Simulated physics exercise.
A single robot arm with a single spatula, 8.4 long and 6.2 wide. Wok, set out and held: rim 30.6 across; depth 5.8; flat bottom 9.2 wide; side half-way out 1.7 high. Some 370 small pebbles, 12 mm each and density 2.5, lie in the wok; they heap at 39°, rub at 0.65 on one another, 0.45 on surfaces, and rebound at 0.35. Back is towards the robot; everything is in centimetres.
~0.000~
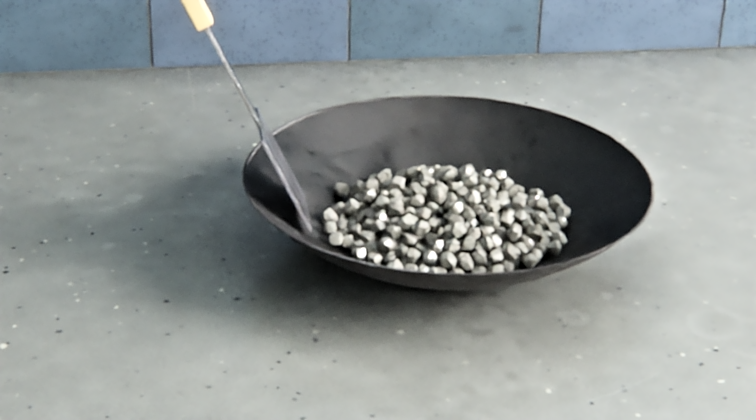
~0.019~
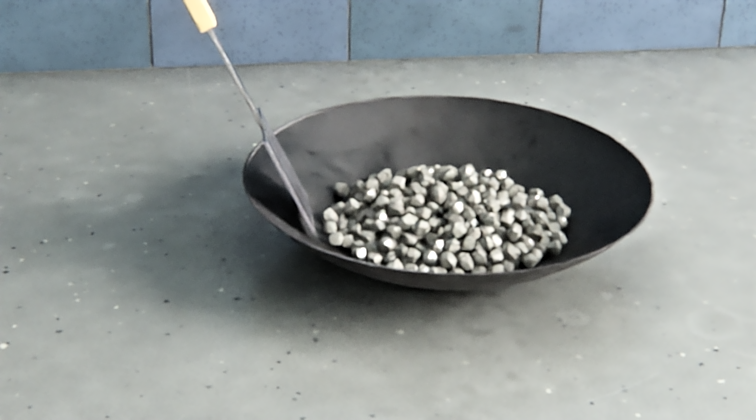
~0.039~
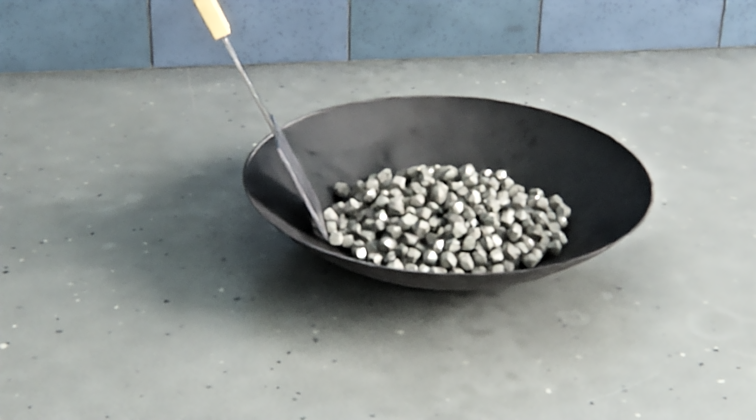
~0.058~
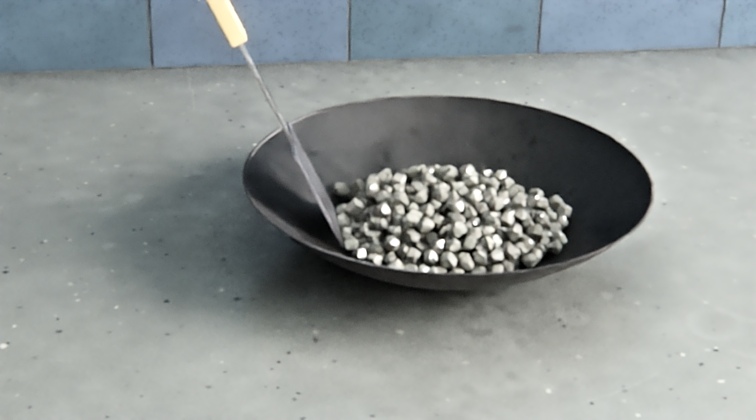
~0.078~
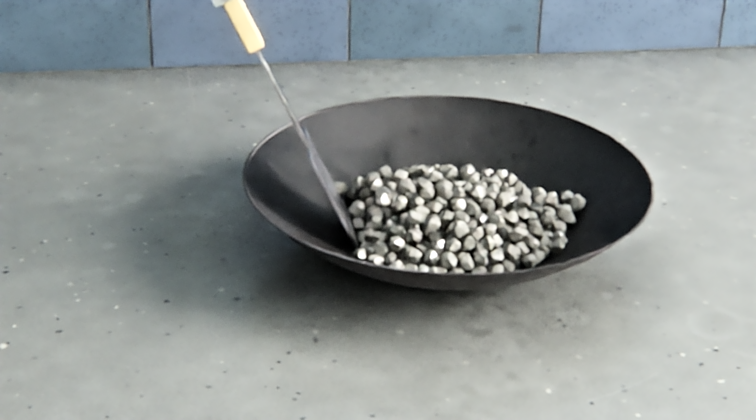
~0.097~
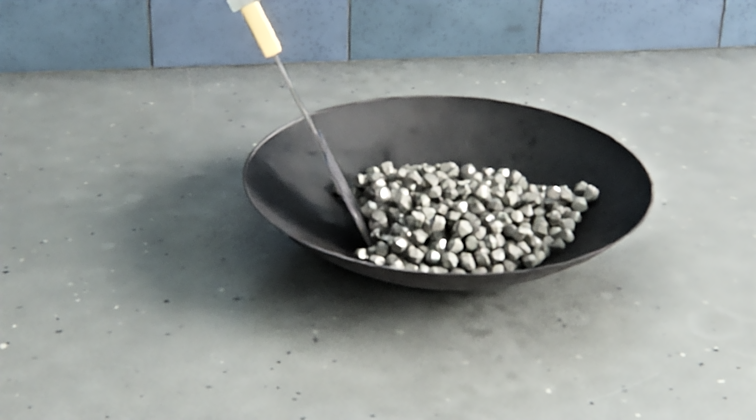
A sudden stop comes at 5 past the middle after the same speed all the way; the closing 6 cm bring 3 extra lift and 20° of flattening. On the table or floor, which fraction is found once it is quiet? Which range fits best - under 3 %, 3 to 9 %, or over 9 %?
The range that fits: Under 3 %.
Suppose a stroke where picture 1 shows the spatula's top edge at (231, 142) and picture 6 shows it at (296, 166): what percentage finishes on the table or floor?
Roughly 0 %.
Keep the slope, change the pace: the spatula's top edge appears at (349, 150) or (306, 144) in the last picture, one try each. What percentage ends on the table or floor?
Close to 0 per cent in the first try and close to 0 per cent in the second.
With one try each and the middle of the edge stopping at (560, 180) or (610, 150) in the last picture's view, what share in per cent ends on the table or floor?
About 10 and 30 per cent.
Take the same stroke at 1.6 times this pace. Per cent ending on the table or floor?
I'd put it around 5 per cent.
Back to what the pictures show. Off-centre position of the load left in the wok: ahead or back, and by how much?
4.5 cm ahead.
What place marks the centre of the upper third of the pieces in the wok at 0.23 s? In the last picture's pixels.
I'd put it somewhere near (537, 193).
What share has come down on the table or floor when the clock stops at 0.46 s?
Roughly 0 percent.
After 0.16 s, sloping 65°, highest piece 6 above the table; 374 in the wok.
After 0.23 s, sloping 56°, highest piece 7 above the table; 373 in the wok, 1 on the blade or in flight.
After 0.46 s, sloping 45°, highest piece 7 above the table; 373 in the wok, 1 on the table or floor.
After 1.51 s, sloping 45°, highest piece 7 above the table; 373 in the wok, 1 on the table or floor.
At rest, 373 in the wok, 1 on the table or floor. That is 0 % on the table or floor.
